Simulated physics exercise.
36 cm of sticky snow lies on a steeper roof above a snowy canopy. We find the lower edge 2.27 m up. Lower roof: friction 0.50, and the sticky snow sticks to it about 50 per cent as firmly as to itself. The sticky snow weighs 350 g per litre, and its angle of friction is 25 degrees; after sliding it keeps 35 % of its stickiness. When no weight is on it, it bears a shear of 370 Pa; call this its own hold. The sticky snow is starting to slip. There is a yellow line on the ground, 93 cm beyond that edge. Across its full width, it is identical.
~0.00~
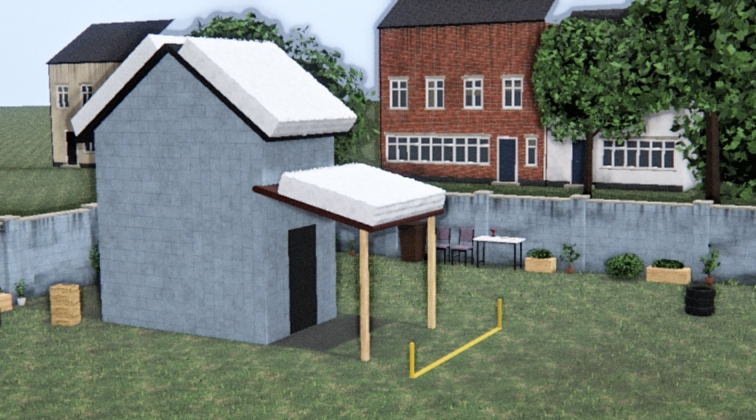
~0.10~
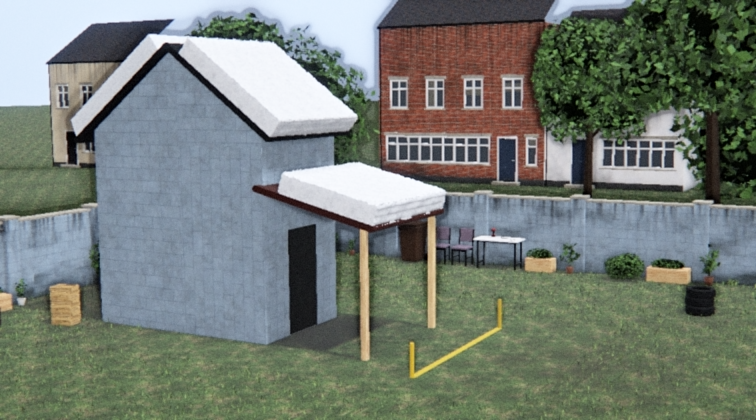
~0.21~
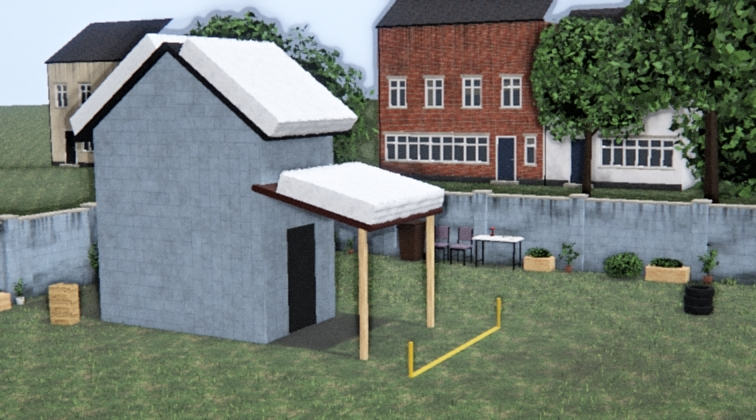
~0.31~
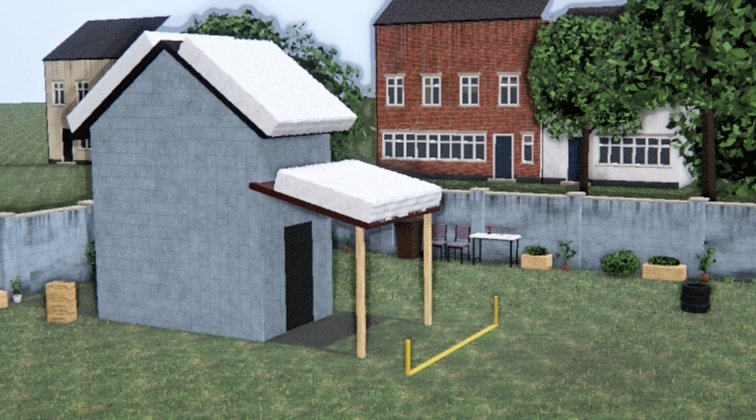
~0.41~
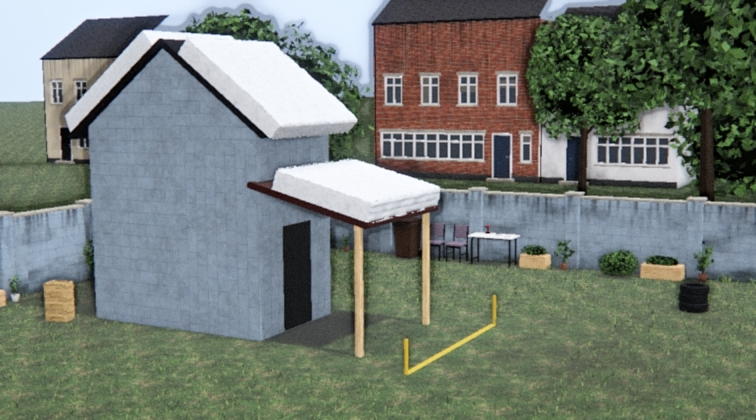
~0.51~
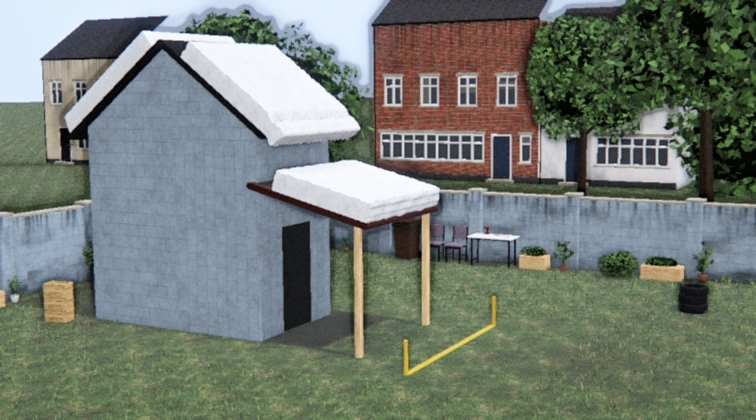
In this clip, thick white snow covers a grey block building and its lower porch roof, near a yellow line on the grass. The snow on the upper right slope slides slightly down past the roof edge as the view drifts a little.
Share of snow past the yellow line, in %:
21 %.
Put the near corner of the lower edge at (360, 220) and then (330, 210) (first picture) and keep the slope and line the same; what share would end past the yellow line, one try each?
Try 1: 25 %; try 2: 35 %.
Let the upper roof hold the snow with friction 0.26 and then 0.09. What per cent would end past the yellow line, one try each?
35 %, then 40 %.
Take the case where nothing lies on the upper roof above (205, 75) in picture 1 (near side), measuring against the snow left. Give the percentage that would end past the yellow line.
Then around 8 percent.
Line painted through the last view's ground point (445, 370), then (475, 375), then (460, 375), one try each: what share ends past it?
I'd guess near 14 %, then near 7 %, and near 10 % on the last try.
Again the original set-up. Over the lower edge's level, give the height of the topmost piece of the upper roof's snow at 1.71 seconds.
Height above lower edge: Approx. 1.5 m.
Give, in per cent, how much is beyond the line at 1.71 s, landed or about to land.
0 %.
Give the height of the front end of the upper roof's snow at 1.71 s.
2.8 m, roughly.
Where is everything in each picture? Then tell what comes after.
Foremost bit of the sticky snow at (271, 115), in the first picture.
Foremost bit of the sticky snow at (271, 115), its middle shifted 9 mm, in the second picture.
Foremost bit of the sticky snow at (271, 115), its middle shifted 3.7 cm, 1 % of it past the upper edge, in one piece, in the third picture.
Foremost bit of the sticky snow at (271, 132), its middle shifted 8.3 cm, 3 % of it past the upper edge, in one piece, in the fourth picture.
Foremost bit of the sticky snow at (272, 126), its middle shifted 15 cm, 6 % of it past the upper edge, in one piece, in the fifth picture.
Foremost bit of the sticky snow at (276, 123), its middle shifted 23 cm, 10 % of it past the upper edge, cracking, in the sixth picture.
After 1.06 s, none is below the lower edge and 0 % is past the line.
After 1.71 s, none is below the lower edge and 0 % is past the line.
After 2.35 s, 11 % is below the lower edge and 0 % is past the line.
After 3.00 s, 35 % is below the lower edge and 17 % is past the line.
After 4.50 s, 39 % is below the lower edge and 21 % is past the line.
